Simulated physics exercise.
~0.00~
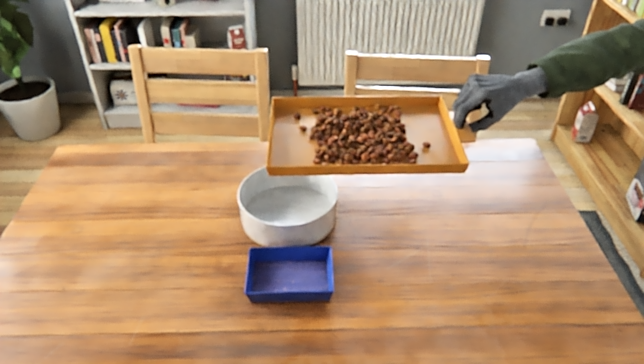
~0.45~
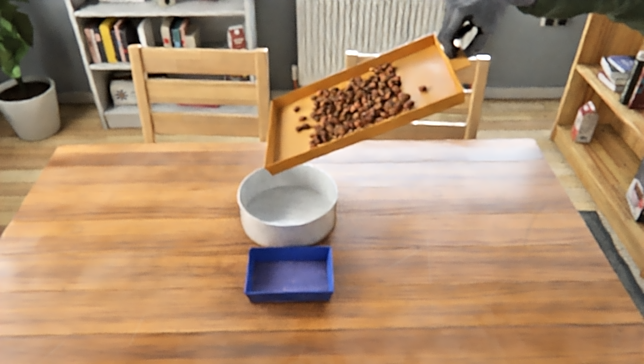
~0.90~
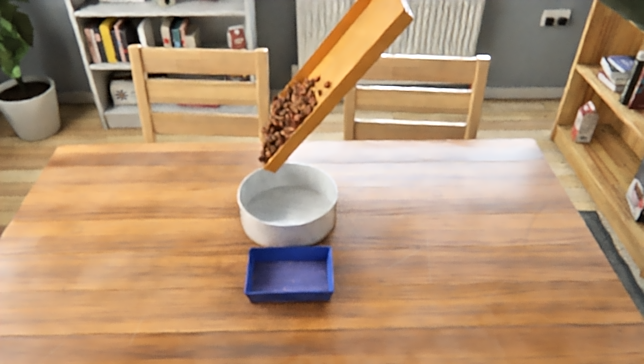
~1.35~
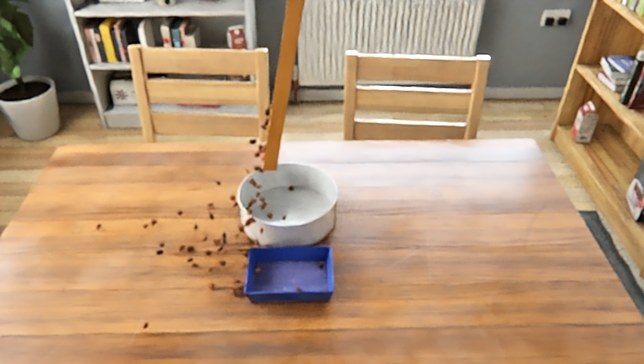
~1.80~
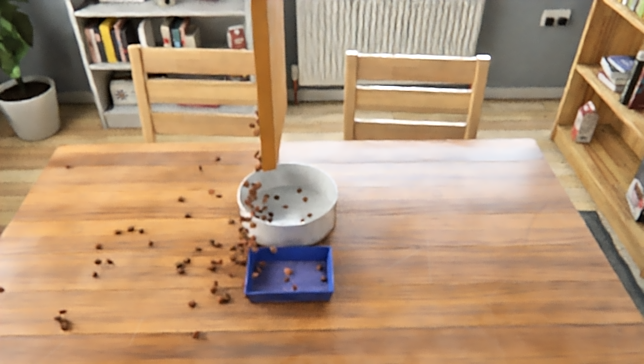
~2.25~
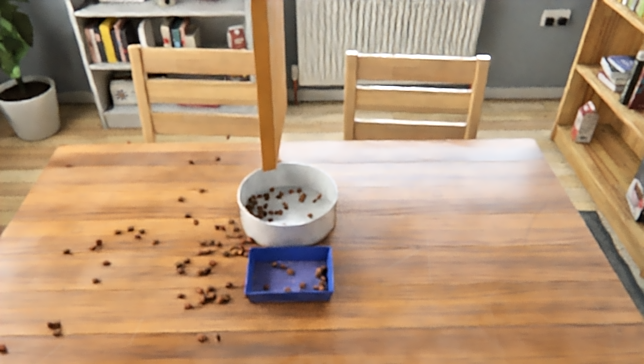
To begin with, a gloved hand holds a shallow orange-brown tray of brown kibble nearly level above a wooden table, where a white pot stands behind a blue tin. The hand raises the tray's right side, and the pieces slide toward the lower left end. As the tilt steepens, they bunch near that edge and start to spill. With the tray almost upright, kibble falls into the pot and tin and scatters leftward across the table. Finally the tray stays upright over the pot, with some pieces in both containers and many strewn across the tabletop.
